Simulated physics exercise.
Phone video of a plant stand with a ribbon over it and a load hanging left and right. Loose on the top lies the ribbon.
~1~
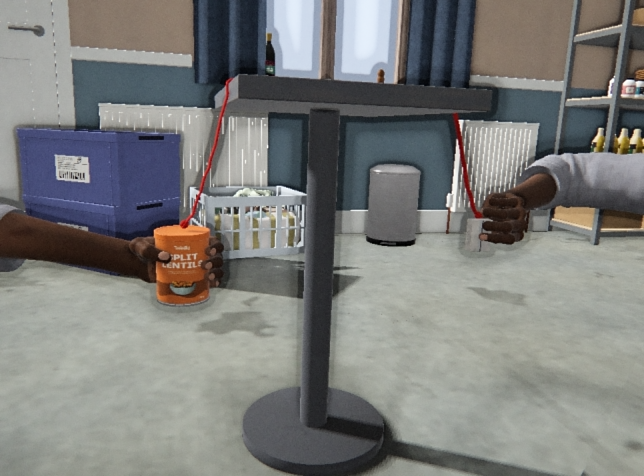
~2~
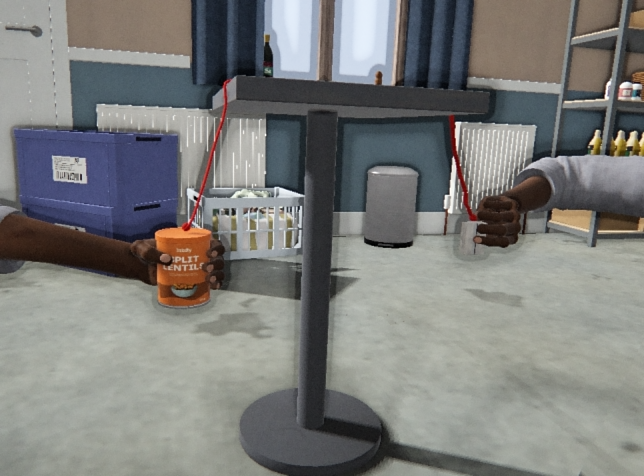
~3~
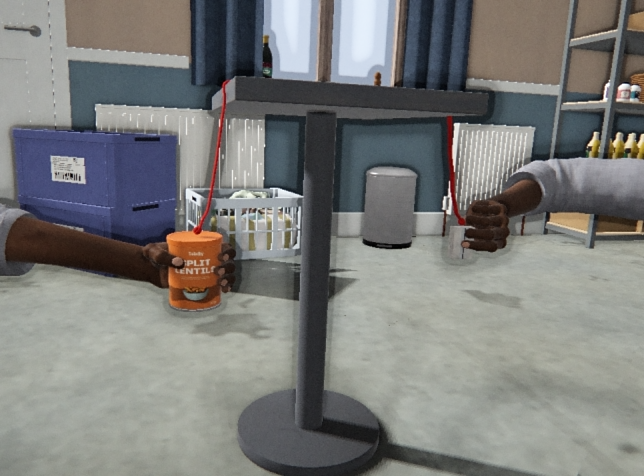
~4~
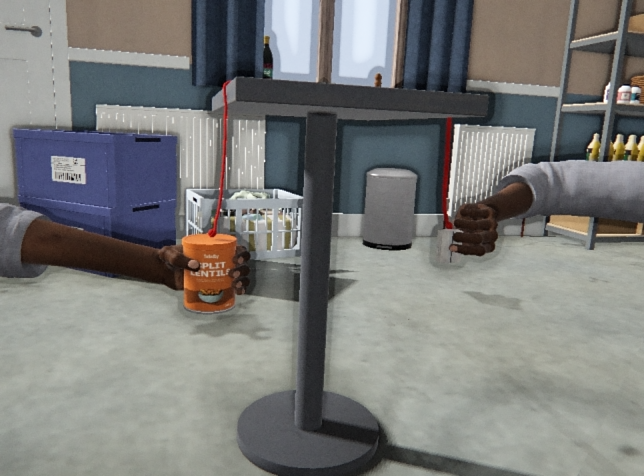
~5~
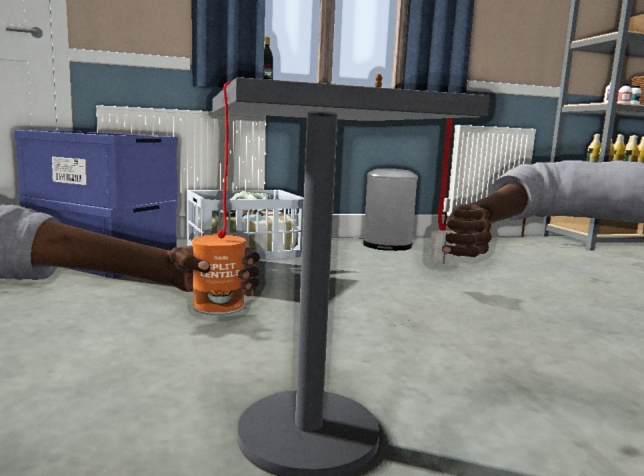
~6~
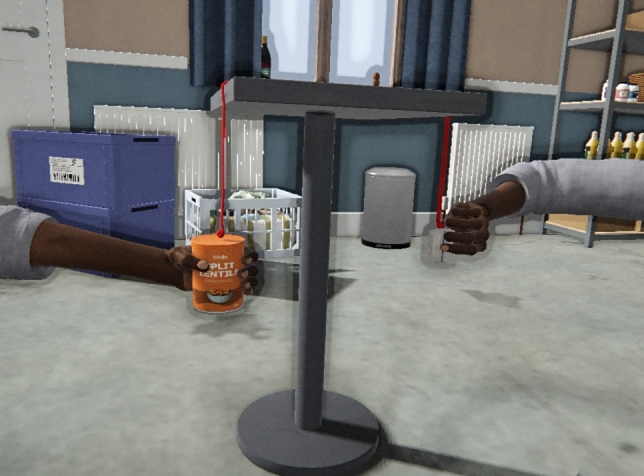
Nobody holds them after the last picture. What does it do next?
It travels to the left.
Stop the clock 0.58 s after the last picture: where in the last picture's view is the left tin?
It should be close to (244, 455).
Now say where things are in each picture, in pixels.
The first picture shows left tin (183, 265); right matchbox (478, 235); ribbon over the top (345, 87).
The second picture shows left tin (184, 267); right matchbox (473, 238).
The third picture shows left tin (195, 270); right matchbox (461, 243).
The fourth picture shows left tin (210, 273); right matchbox (449, 246).
The fifth picture shows left tin (219, 274); right matchbox (443, 248).
The sixth picture shows left tin (219, 273); right matchbox (440, 246); ribbon over the top (340, 89).
Then, 0.30 s after the last picture, left tin lower near (219, 396); right matchbox higher near (467, 99).
Then, 0.58 s after the last picture, left tin down on the floor near (244, 455); right matchbox hanging as before.
Then, 0.86 s after the last picture, left tin down on the floor near (218, 453); right matchbox down on the floor.
At rest, left tin down on the floor near (230, 461); right matchbox down on the floor. The ribbon sinks on the left side.
